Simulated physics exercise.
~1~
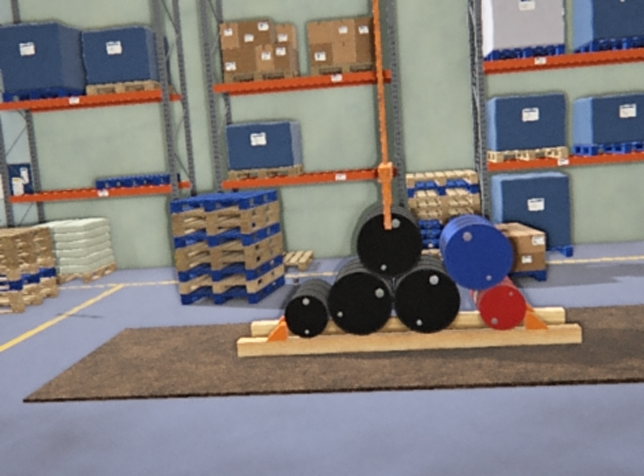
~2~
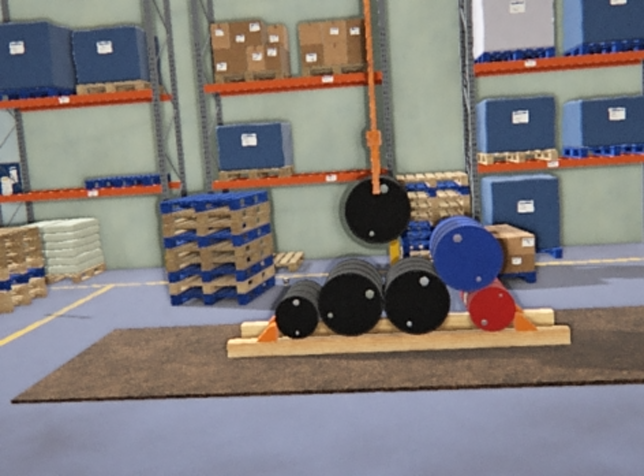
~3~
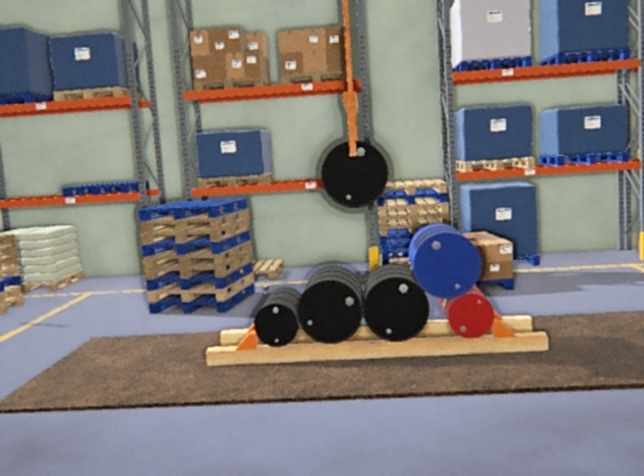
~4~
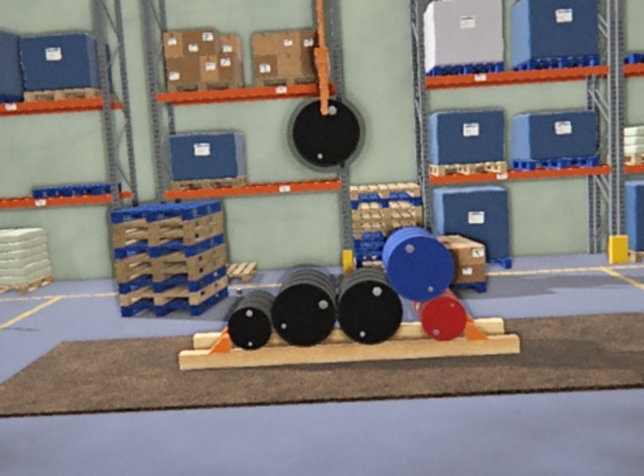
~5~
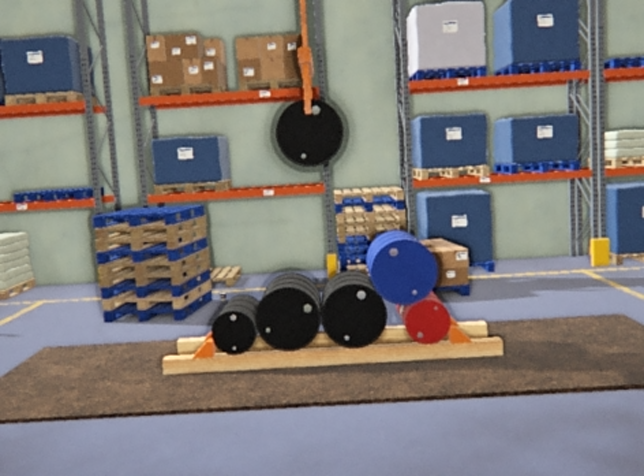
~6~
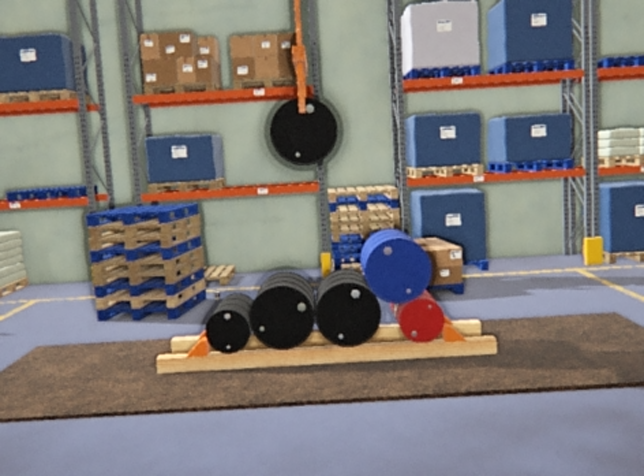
The video shows a stack of black, blue and red drums on wooden bearers in a warehouse as an orange hoist lifts the top black drum clear. The view pans right while it rises, then the drum hangs still above the others, which stay in place.
